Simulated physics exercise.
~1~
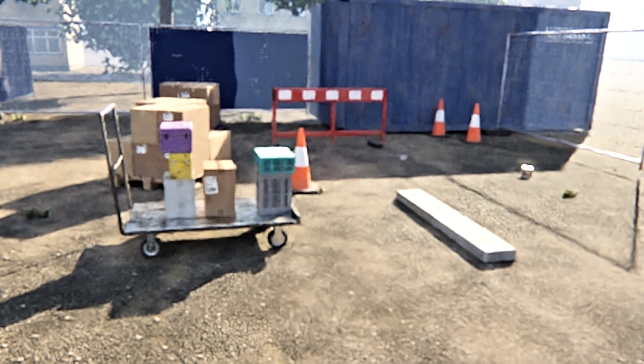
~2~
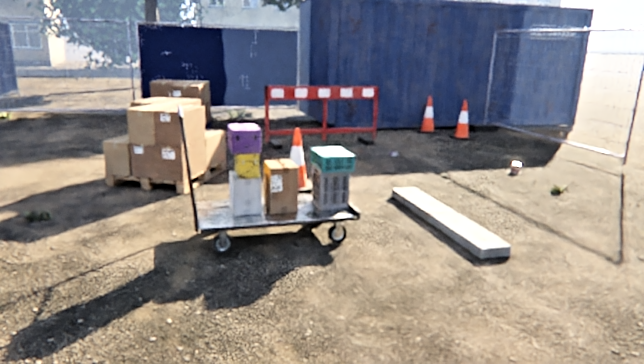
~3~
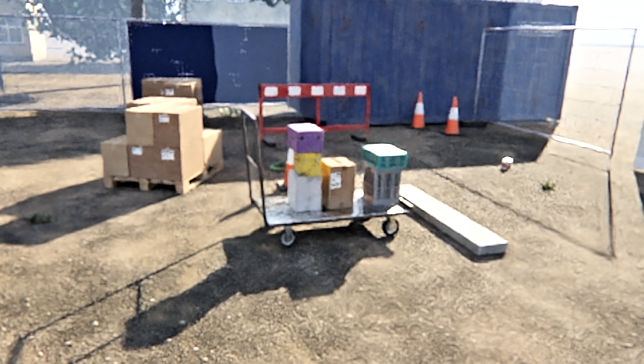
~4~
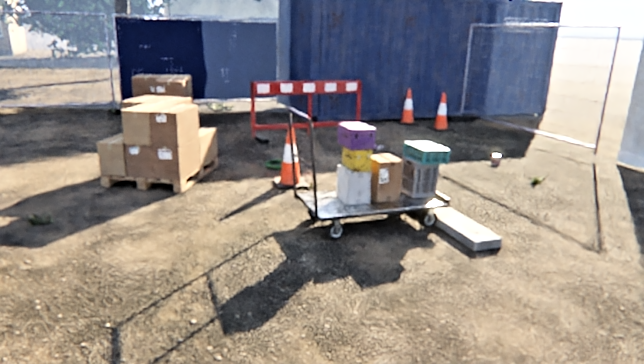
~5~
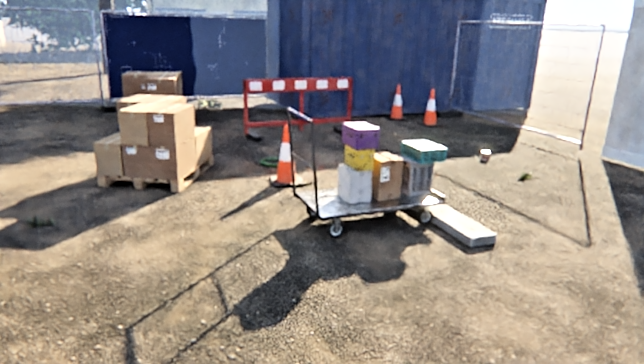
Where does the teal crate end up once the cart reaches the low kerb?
The teal crate stays on the cart's deck, still standing upright beside the brown parcel.
